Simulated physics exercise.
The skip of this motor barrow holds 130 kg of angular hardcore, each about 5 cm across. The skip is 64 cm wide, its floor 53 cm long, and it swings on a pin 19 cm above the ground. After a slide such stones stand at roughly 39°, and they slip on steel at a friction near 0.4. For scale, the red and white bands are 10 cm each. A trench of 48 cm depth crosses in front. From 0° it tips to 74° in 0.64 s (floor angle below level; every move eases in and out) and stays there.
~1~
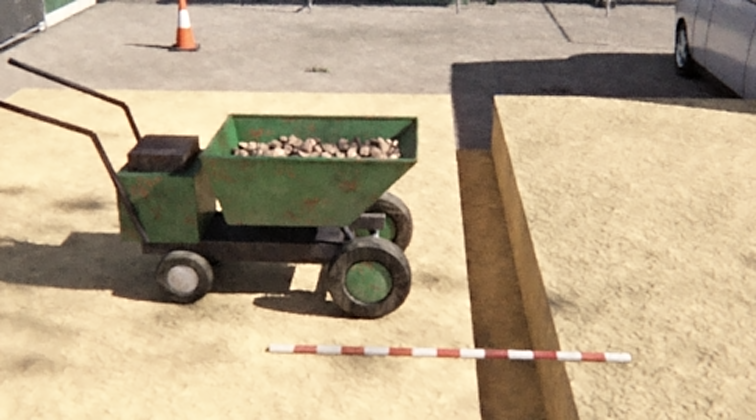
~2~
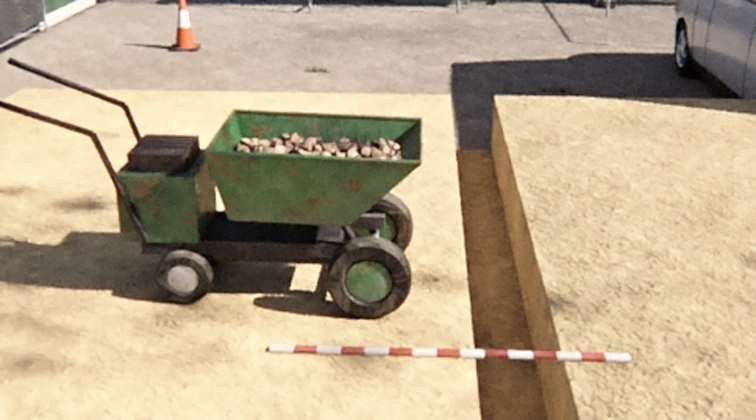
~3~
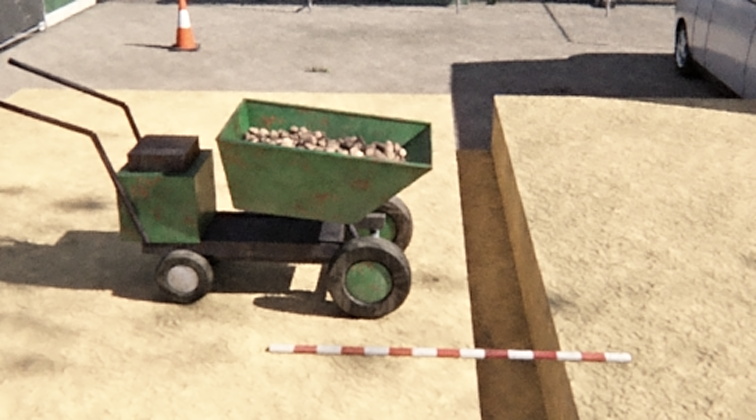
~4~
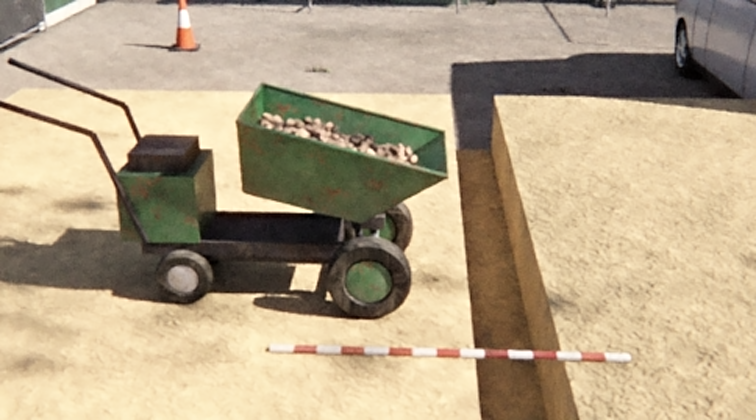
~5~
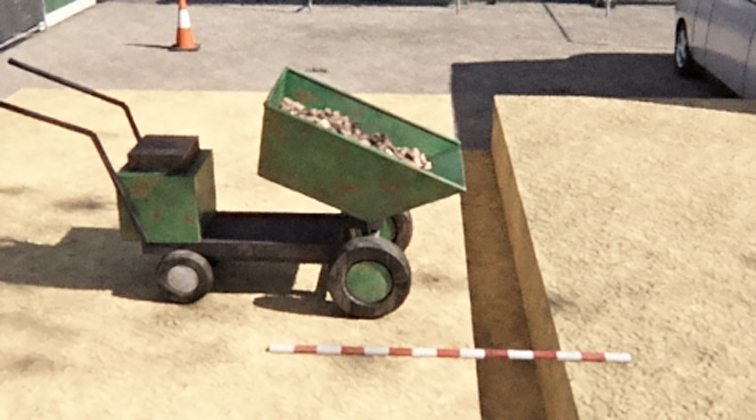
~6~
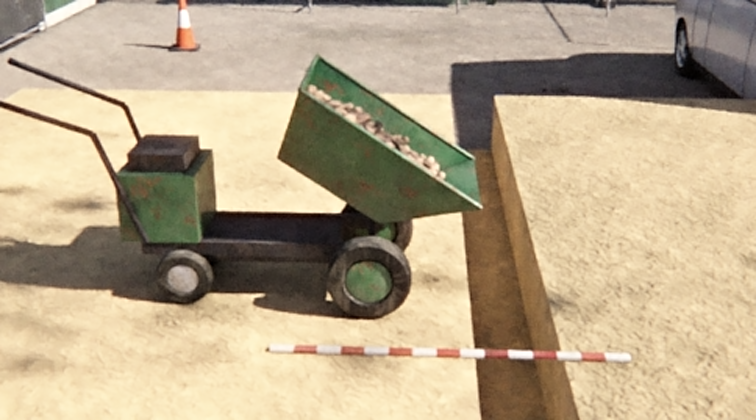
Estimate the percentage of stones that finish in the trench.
Some 59 per cent of it.
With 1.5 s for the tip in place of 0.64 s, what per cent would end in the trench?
It would be near 80 per cent.
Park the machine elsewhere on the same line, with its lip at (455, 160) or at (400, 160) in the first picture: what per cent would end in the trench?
About 25 and 75 per cent.
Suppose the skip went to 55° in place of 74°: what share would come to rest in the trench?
Then about 25 per cent.
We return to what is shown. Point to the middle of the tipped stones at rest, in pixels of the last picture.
Around (535, 353).
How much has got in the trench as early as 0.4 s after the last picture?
About 20 per cent by then.
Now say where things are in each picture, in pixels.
In the first picture, the skip is at 0°, its lip at (417, 161); the top of the load is at (326, 145).
In the second picture, the skip is at 2°, its lip at (421, 163); the top of the load is at (318, 144).
In the third picture, the skip is at 7°, its lip at (433, 168); the top of the load is at (285, 136).
In the fourth picture, the skip is at 14°, its lip at (448, 177); the top of the load is at (290, 125).
The fifth picture shows lip at (466, 191), floor tilted 23°, highest stones at (300, 111).
The sixth picture shows lip at (481, 208), floor tilted 34°, highest stones at (320, 99).
Then, 0.2 s after the last picture the floor is at 62°, 100 % in the skip; the foremost stones are at (483, 230).
Then, 0.4 s after the last picture the floor is at 74°, 74 % in the skip, 19 % in the trench, 7 % past the trench; the foremost stones are at (567, 280).
Then, 0.8 s after the last picture the floor is at 74°, 11 % in the skip, 47 % in the trench, 42 % past the trench; the foremost stones are at (737, 303).
Then, 2.7 s after the last picture the floor is at 74°, 0 % in the skip, 59 % in the trench, 41 % past the trench; the foremost stones are past the picture's edge.
